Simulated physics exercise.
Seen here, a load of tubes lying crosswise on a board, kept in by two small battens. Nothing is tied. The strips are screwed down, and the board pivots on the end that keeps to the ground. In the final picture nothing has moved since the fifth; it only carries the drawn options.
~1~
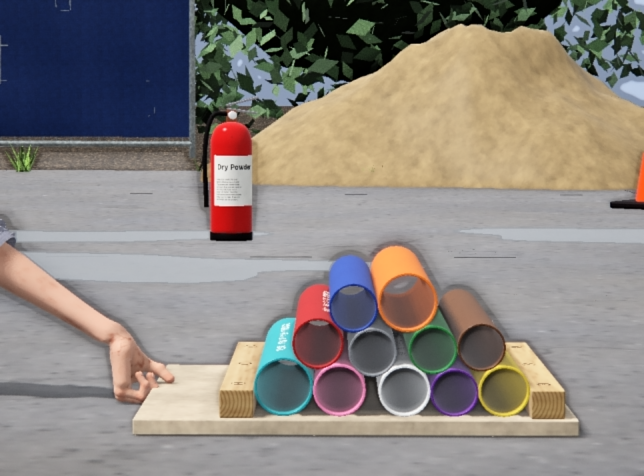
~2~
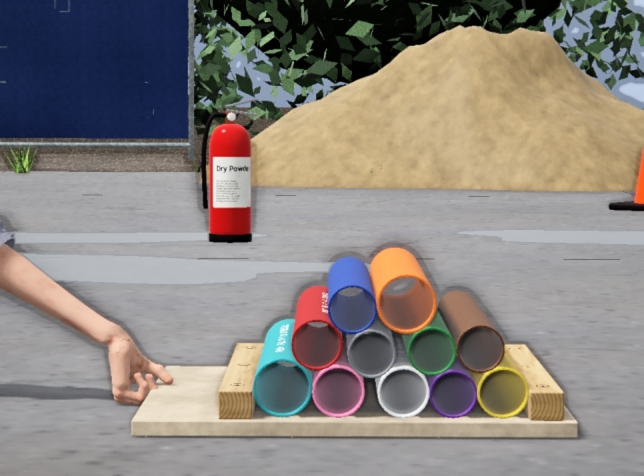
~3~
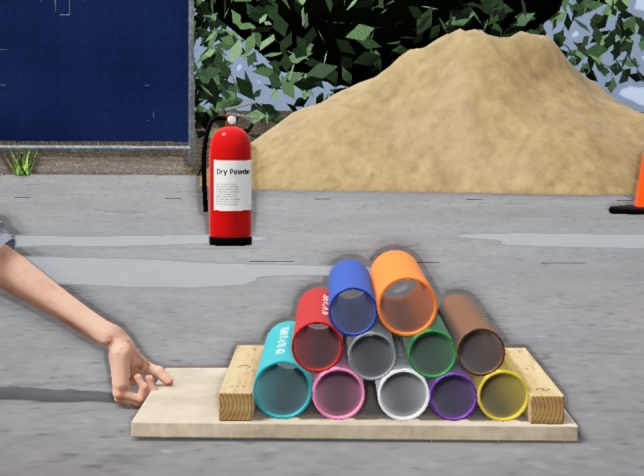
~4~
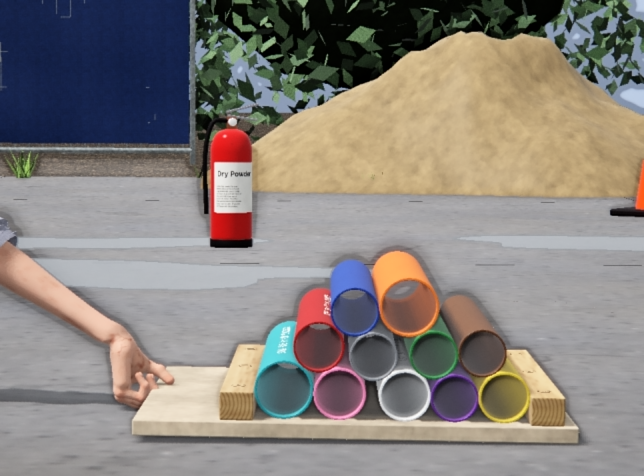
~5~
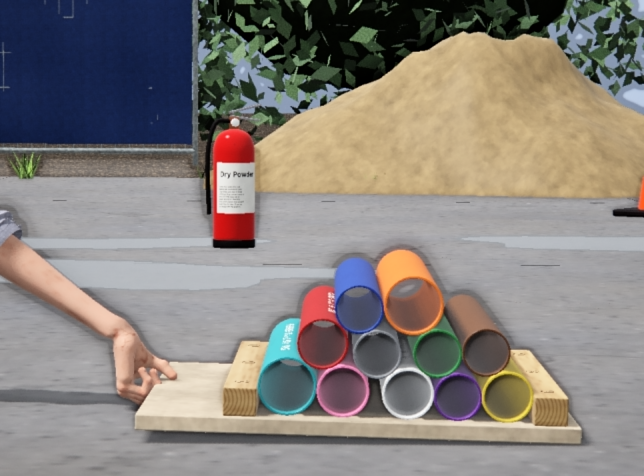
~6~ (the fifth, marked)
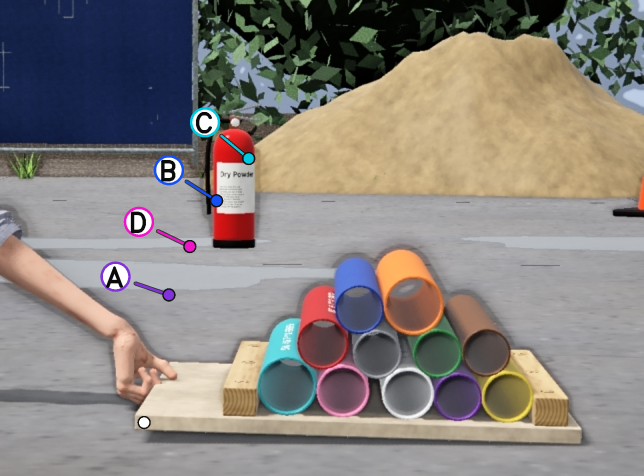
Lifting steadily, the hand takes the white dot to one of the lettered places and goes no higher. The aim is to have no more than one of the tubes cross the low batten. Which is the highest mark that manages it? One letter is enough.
No higher than A.
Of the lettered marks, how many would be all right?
The number is one.
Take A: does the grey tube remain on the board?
Yes, with A.
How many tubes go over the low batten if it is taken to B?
It comes to six.
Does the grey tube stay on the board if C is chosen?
No.
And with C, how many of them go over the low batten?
With C, six.
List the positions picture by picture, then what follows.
The first picture shows purple tube (454, 393); yellow tube (504, 391); green tube (433, 350).
The second picture shows green tube (432, 352); brown tube (480, 349).
The third picture shows board (352, 388); grey tube (372, 357).
The fourth picture shows board (354, 389); turquoise tube (284, 390); pink tube (340, 394).
The fifth picture shows board (356, 386); turquoise tube (287, 386); pink tube (343, 391).
On the marked copy, A at (169, 295); B at (217, 201); C at (249, 158); D at (190, 247); the white dot at (144, 422).
With A. Early on, board at 18°.
Further on, board at 19°.
At the end, board at 19°, one over the low batten (orange).
As for the rest, B six over the low batten; C six over the low batten; D six over the low batten.
